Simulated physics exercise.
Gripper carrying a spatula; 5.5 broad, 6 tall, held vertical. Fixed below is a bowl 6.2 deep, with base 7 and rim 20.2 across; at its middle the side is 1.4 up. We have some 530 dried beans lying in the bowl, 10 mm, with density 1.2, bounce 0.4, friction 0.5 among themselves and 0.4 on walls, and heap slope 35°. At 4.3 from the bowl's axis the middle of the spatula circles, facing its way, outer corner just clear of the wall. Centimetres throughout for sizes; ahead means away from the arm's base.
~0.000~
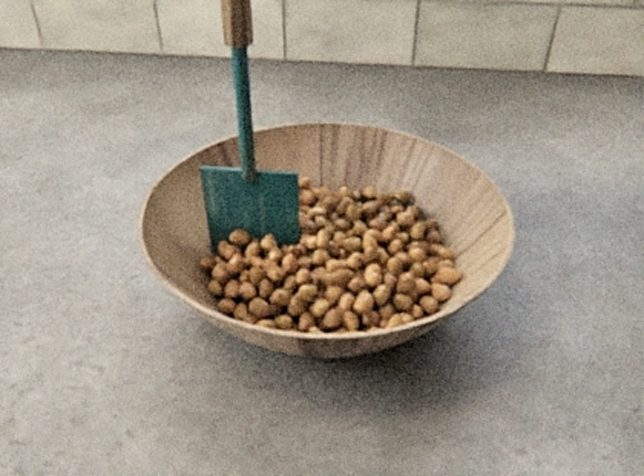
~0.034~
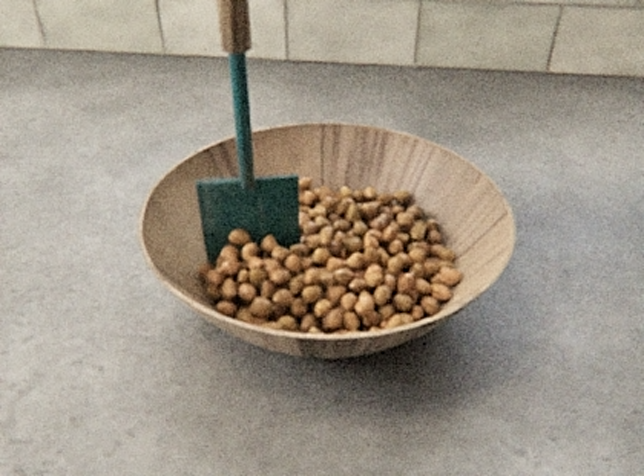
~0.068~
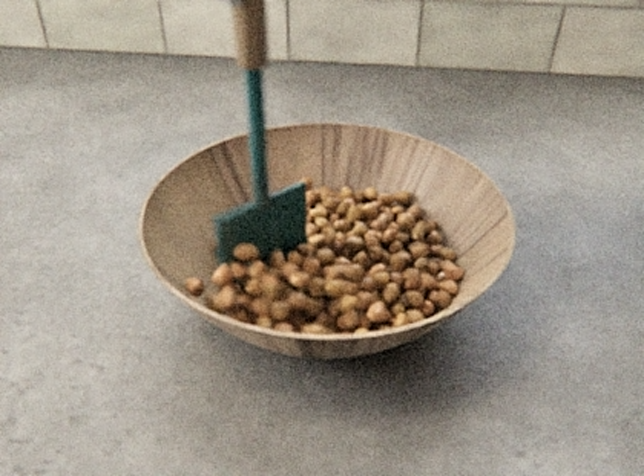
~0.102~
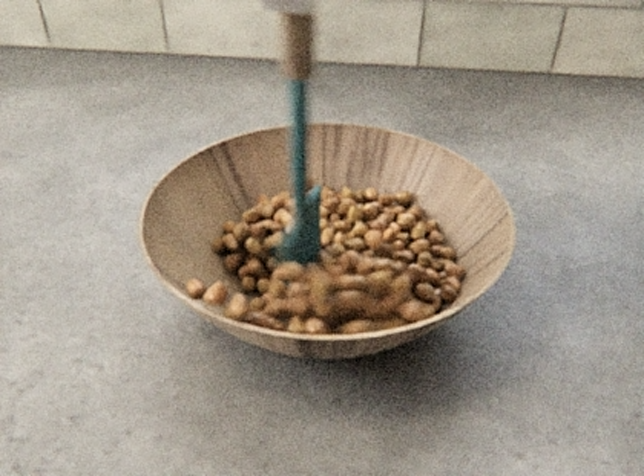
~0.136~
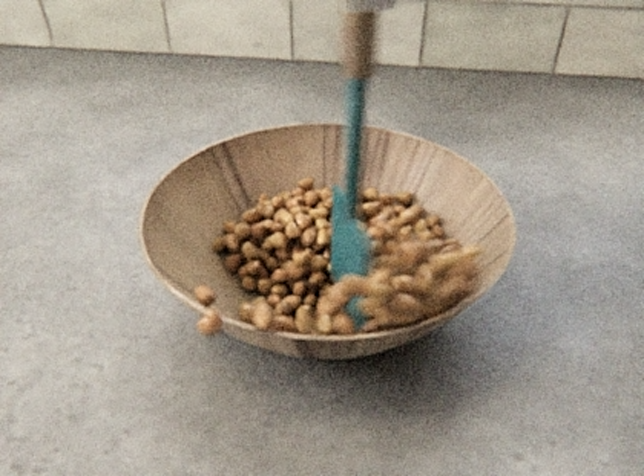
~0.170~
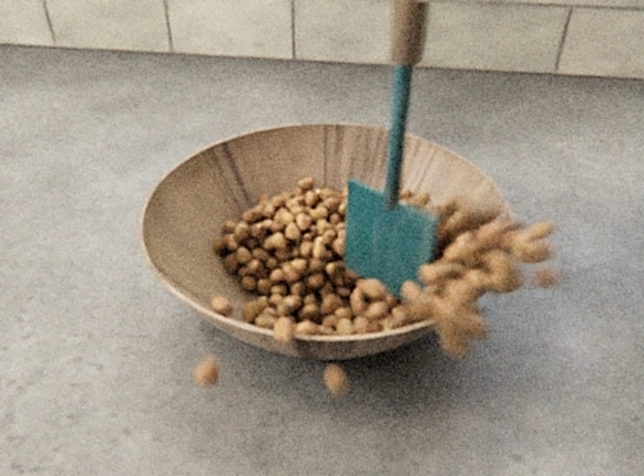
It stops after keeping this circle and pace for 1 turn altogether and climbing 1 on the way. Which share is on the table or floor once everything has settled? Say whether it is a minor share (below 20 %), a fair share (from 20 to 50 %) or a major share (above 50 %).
A fair share.
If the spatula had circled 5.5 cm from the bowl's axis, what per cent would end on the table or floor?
Then some 5 percent.
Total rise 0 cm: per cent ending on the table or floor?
It comes to some 35 per cent.
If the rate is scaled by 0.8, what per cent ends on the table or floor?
That gives some 20 percent.
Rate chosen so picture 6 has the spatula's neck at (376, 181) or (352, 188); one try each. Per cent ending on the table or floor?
Near 25 per cent for the first, near 20 per cent for the second.
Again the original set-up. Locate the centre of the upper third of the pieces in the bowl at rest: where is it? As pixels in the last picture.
About (251, 272).
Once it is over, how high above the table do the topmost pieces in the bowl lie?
Roughly 5.5 centimetres.
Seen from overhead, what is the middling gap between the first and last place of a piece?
Roughly 8 cm.
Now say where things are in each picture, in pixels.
The first frame shows spatula neck at (247, 146), 0° round; upper third of the load around (329, 245), from x 210 to 450, top at y 185; 534 in the bowl.
The second frame shows spatula neck at (245, 154), 14° round; upper third of the load around (326, 251), from x 205 to 450, top at y 185.
The third frame shows spatula neck at (260, 174), 47° round; upper third of the load around (328, 268), from x 195 to 455, top at y 185.
The fourth frame shows spatula neck at (301, 188), 80° round; upper third of the load around (347, 278), from x 195 to 455, top at y 185.
The fifth frame shows spatula neck at (353, 187), 113° round; upper third of the load around (391, 272), from x 205 to 470, top at y 185; 532 in the bowl, 2 in flight or on the tool.
The sixth frame shows spatula neck at (394, 172), 146° round; upper third of the load around (435, 247), from x 210 to 545, top at y 185; 516 in the bowl, 18 in flight or on the tool.
By 0.25 s, 224° round, highest piece 10 above the table; 467 in the bowl, 3 on the table or floor, 64 in flight or on the tool.
By 0.33 s, 302° round, highest piece 10 above the table; 425 in the bowl, 49 on the table or floor, 60 in flight or on the tool.
By 0.57 s, 0° round, highest piece 7 above the table; 375 in the bowl, 158 on the table or floor, 1 in flight or on the tool.
By 1.27 s, 0° round, highest piece 5 above the table; 375 in the bowl, 159 on the table or floor.
Final count, 375 in the bowl, 159 on the table or floor. That is 30 % on the table or floor.
